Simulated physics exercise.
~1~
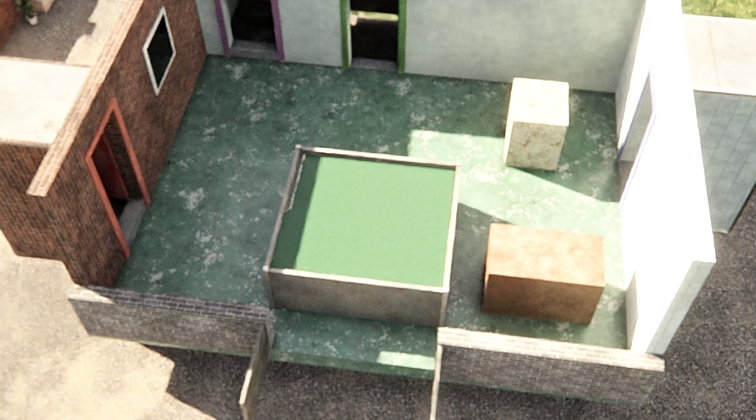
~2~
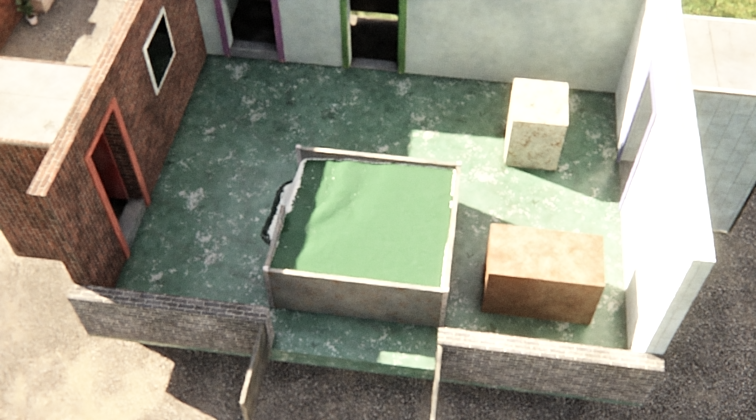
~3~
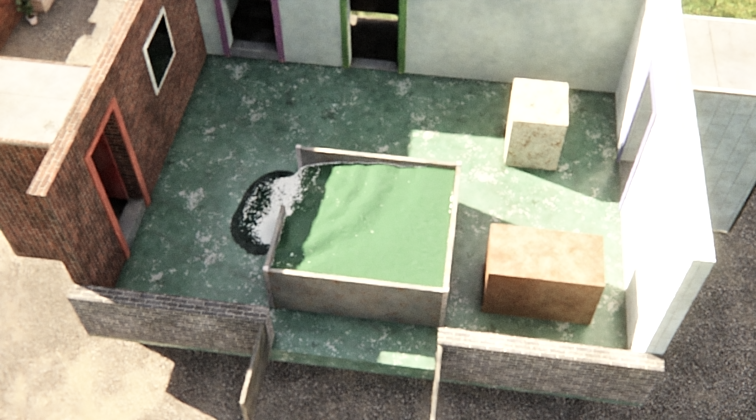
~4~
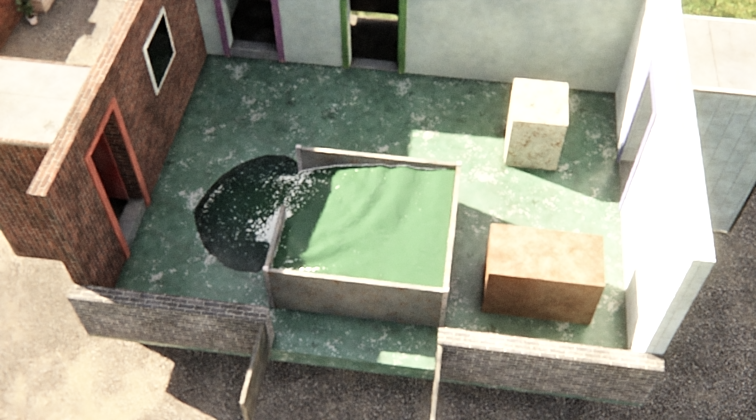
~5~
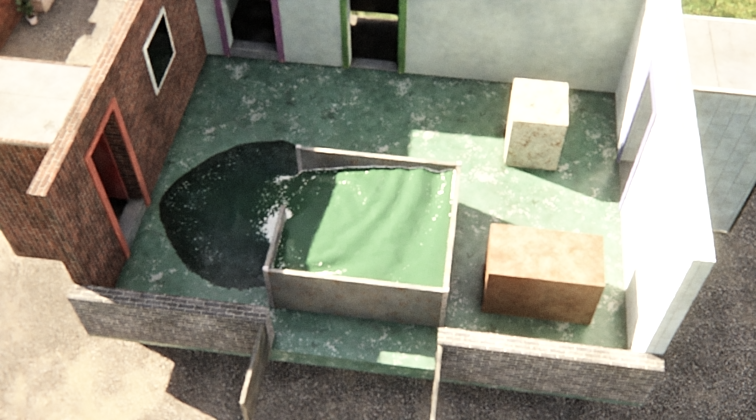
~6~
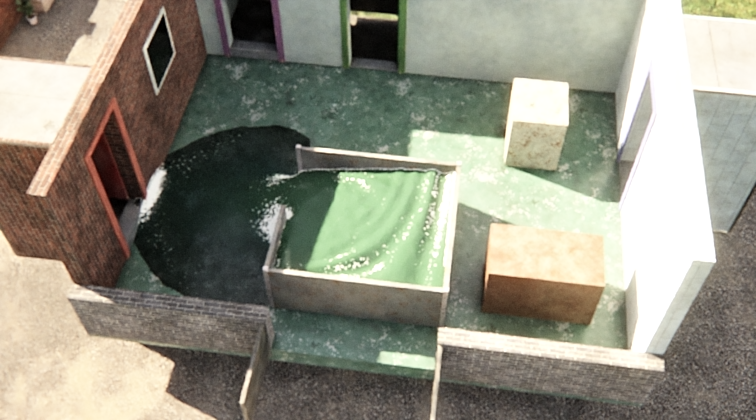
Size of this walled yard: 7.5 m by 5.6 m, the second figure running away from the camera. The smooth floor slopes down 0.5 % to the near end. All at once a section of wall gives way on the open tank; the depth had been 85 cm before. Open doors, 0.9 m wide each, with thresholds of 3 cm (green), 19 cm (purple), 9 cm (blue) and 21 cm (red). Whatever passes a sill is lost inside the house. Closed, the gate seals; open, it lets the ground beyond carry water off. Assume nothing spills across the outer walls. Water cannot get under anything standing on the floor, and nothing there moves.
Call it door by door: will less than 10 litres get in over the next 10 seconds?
Green door - no, 10 litres or more; purple door - no, 10 litres or more; blue door - yes, less; red door - no, 10 litres or more.
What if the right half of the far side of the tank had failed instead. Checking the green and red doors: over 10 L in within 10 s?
Measured against that limit, green comes out beyond it and red comes out short of it.
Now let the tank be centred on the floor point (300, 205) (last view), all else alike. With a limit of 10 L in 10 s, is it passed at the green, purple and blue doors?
Well, green ends up beyond the mark, purple ends up beyond the mark and blue ends up beyond the mark.
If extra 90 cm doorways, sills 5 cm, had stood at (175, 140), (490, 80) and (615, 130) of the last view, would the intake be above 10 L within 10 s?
In that order: Beyond it, short of it, beyond it.
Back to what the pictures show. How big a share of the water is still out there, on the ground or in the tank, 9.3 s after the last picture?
That would be close to 84 per cent.
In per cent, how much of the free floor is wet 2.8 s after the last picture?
Near 50 per cent is wet.
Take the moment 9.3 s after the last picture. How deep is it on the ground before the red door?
The depth there is around 10.5 cm.
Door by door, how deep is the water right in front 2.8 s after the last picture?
Depths in cm: Green 5, purple 29, blue 0, red 27.
Then, 0.7 s after the last picture water covers 25 % of the floor and is deepest (46 cm) near (286, 203); green door not reached, purple door not reached, blue door not reached, red door 38 cm at the sill, 34 L in.
Then, 1.5 s after the last picture water covers 30 % of the floor and is deepest (52 cm) near (208, 54); green door not reached, purple door 27 cm at the sill, 5 L in, blue door not reached, red door 39 cm at the sill, 110 L in.
Then, 2.8 s after the last picture water covers 50 % of the floor and is deepest (34 cm) near (106, 313); green door 5 cm at the sill, 0 L in, purple door 29 cm at the sill, 85 L in, blue door not reached, red door 27 cm at the sill, 179 L in.
Then, 5.3 s after the last picture water covers 90 % of the floor and is deepest (24 cm) near (110, 302); green door 7 cm at the sill, 12 L in, purple door 22 cm at the sill, 134 L in, blue door 3 cm at the sill, 0 L in, red door 17 cm at the sill, 197 L in.
Then, 9.3 s after the last picture water covers 100 % of the floor and is deepest (14 cm) near (106, 313); green door 6 cm at the sill, 38 L in, purple door 13 cm at the sill, 139 L in, blue door 9 cm at the sill, 2 L in, red door 10 cm at the sill, 198 L in.
